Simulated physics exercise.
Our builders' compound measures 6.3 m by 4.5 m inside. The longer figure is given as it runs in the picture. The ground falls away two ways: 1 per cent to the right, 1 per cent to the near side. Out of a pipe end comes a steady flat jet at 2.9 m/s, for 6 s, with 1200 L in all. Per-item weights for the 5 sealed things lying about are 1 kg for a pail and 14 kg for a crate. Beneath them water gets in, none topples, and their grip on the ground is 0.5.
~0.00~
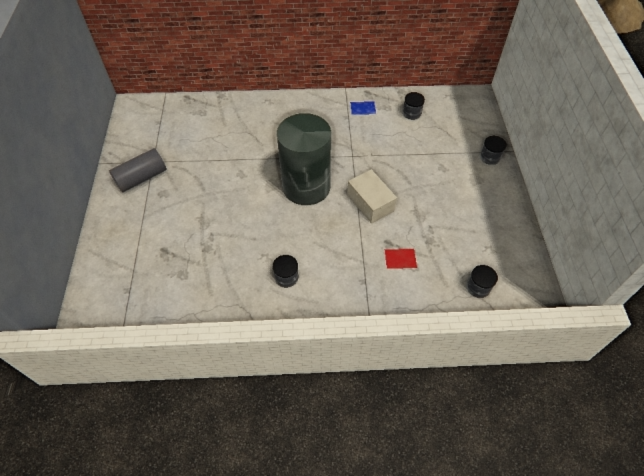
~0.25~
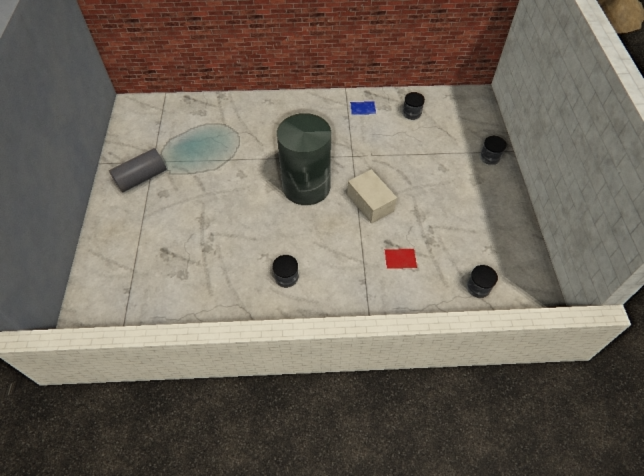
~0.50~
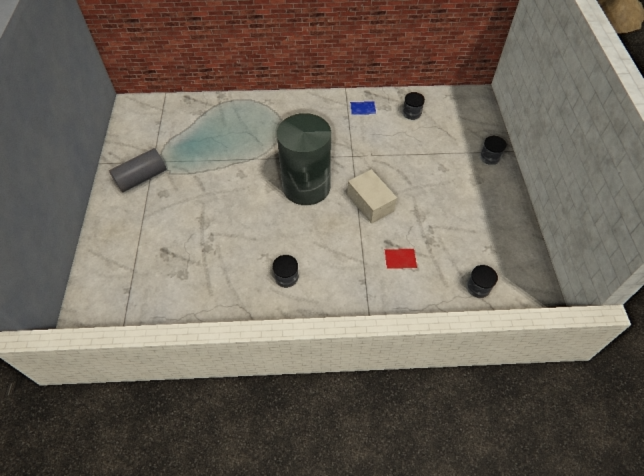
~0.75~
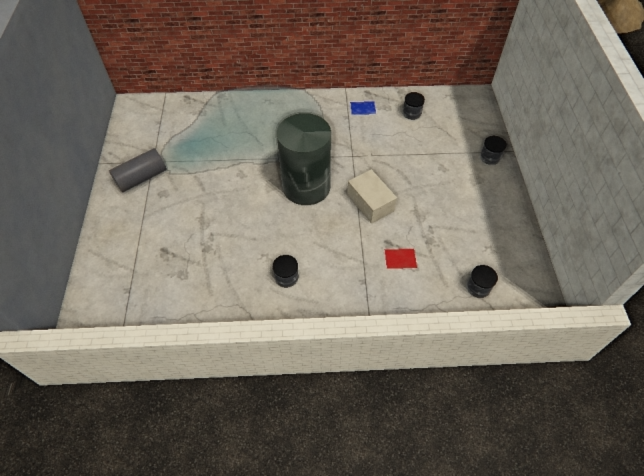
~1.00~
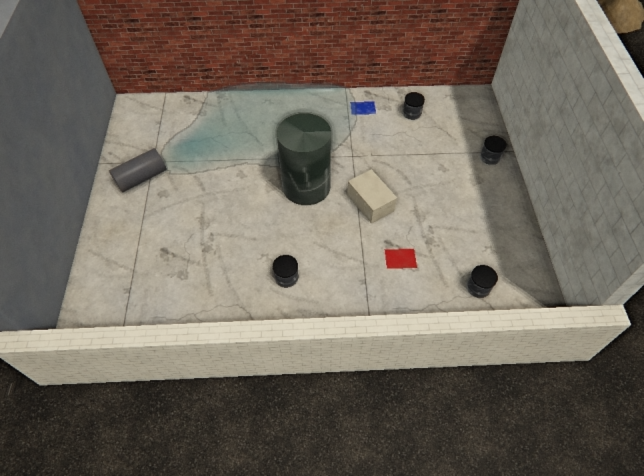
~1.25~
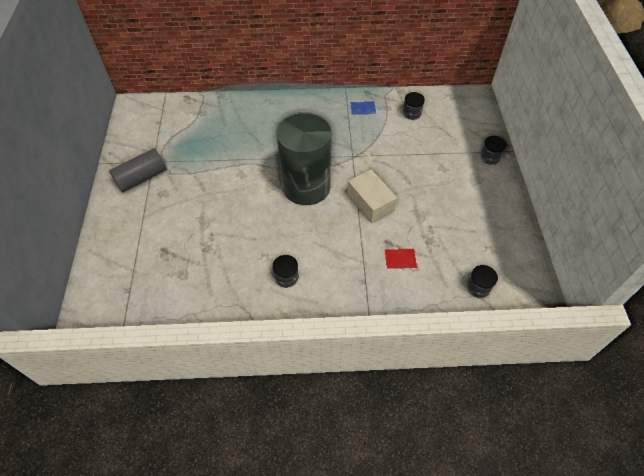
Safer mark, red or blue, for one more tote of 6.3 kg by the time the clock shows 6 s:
Mark red.
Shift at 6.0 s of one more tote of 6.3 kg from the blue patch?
Around 400 centimetres from the patch.
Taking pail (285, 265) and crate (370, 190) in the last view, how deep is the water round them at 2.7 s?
0 and 0 cm.
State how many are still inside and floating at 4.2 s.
The count is 2.
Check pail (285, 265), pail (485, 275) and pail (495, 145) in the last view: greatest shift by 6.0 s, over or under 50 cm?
In that order: Less, past it, over.
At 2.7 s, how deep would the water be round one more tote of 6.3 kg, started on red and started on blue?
Around 0 cm for the first start, around 5 cm for the second.
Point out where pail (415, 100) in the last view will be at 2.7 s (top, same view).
Close to pixel (505, 115).
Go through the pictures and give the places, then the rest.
In the first picture, a pail at (484, 276), on the bottom; a crate at (372, 189), on the bottom; the red patch at (401, 259); the blue patch at (363, 108); 0.0 m2 under water; 0 of 5 have shifted.
In the second picture, a pail at (484, 276) rests on the ground; a crate at (372, 189), on the bottom; the red patch at (401, 259); the blue patch at (363, 108); water covers 0.8 m2; 0 of 5 have shifted.
In the third picture, a pail at (484, 276), on the bottom; a crate at (372, 189), on the bottom; the red patch at (401, 259); the blue patch at (363, 108); 1.9 m2 under water; 0 of 5 have shifted.
In the fourth picture, a pail at (484, 276), on the bottom; a crate at (372, 189) rests on the ground; the red patch at (401, 259); the blue patch at (363, 108); water covers 3.2 m2; 0 of 5 have shifted.
In the fifth picture, a pail at (484, 276) rests on the ground; a crate at (372, 189) rests on the ground; the red patch at (401, 259); the blue patch at (363, 108); 4.2 m2 under water; 0 of 5 have shifted.
In the sixth picture, a pail at (484, 276), on the bottom; a crate at (372, 189) rests on the ground; the red patch at (401, 259); the blue patch at (363, 108); water covers 5.1 m2; 0 of 5 have shifted.
After 1.8 s on red it would be 0 cm off in 0 cm of water; on blue it would be 41 cm off in 6 cm of water.
After 2.7 s on red it would be 0 cm off in 0 cm of water; on blue it would be 186 cm off in 5 cm of water.
After 4.2 s on red it would be 0 cm off in 0 cm of water; on blue it would be 353 cm off in 4 cm of water.
After 6.0 s on red it would be 0 cm off in 2 cm of water; on blue it would be 378 cm off in 10 cm of water.
